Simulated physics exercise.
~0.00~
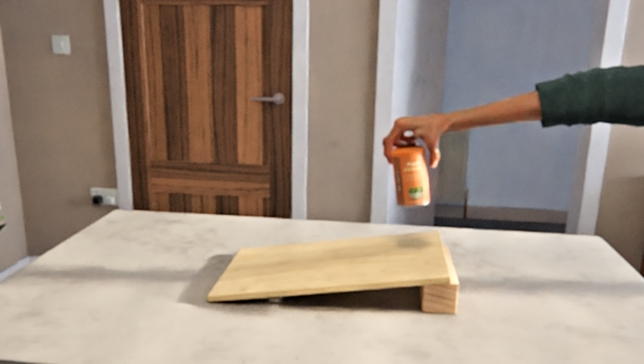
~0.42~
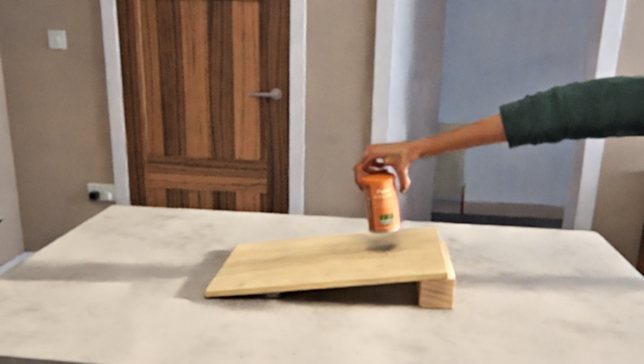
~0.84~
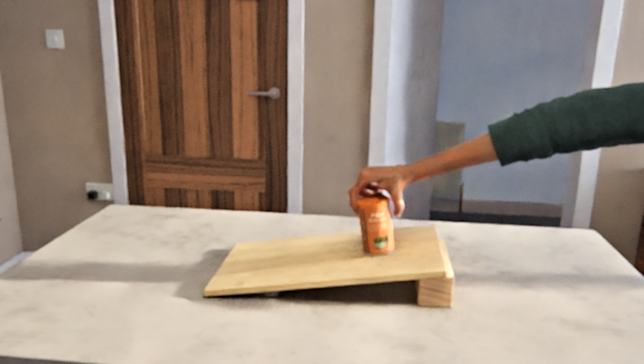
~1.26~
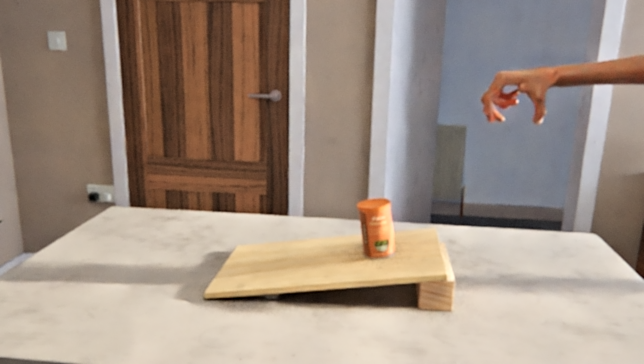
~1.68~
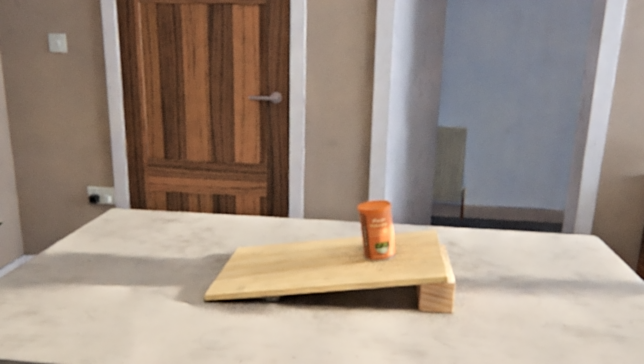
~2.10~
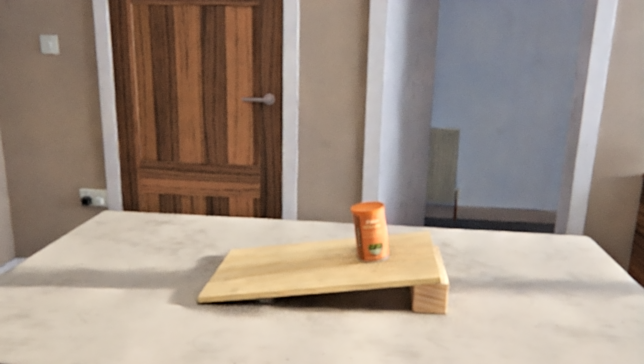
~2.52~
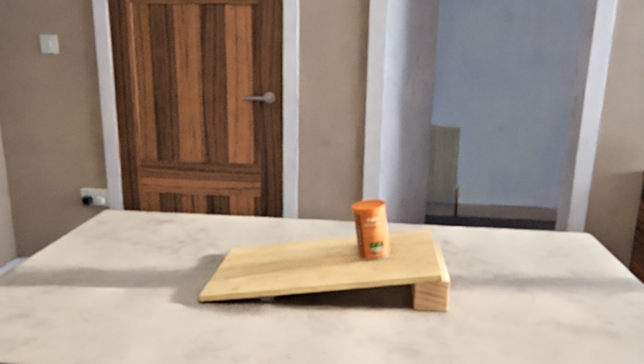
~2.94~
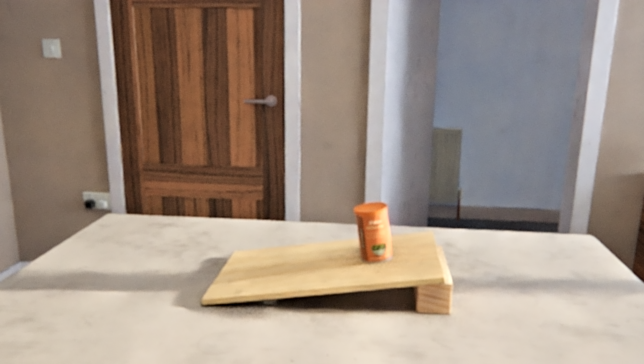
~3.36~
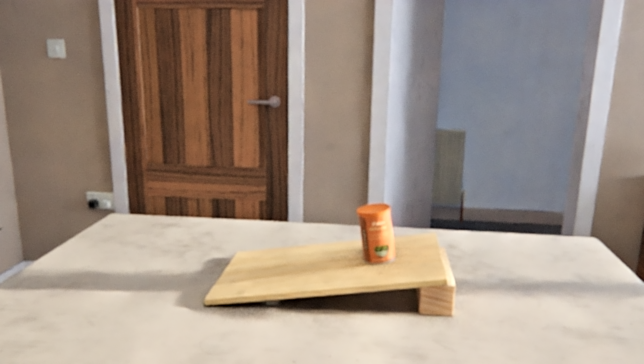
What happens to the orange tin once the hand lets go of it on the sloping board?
The orange tin keeps its place on the sloping board. It neither slides down nor tips over.
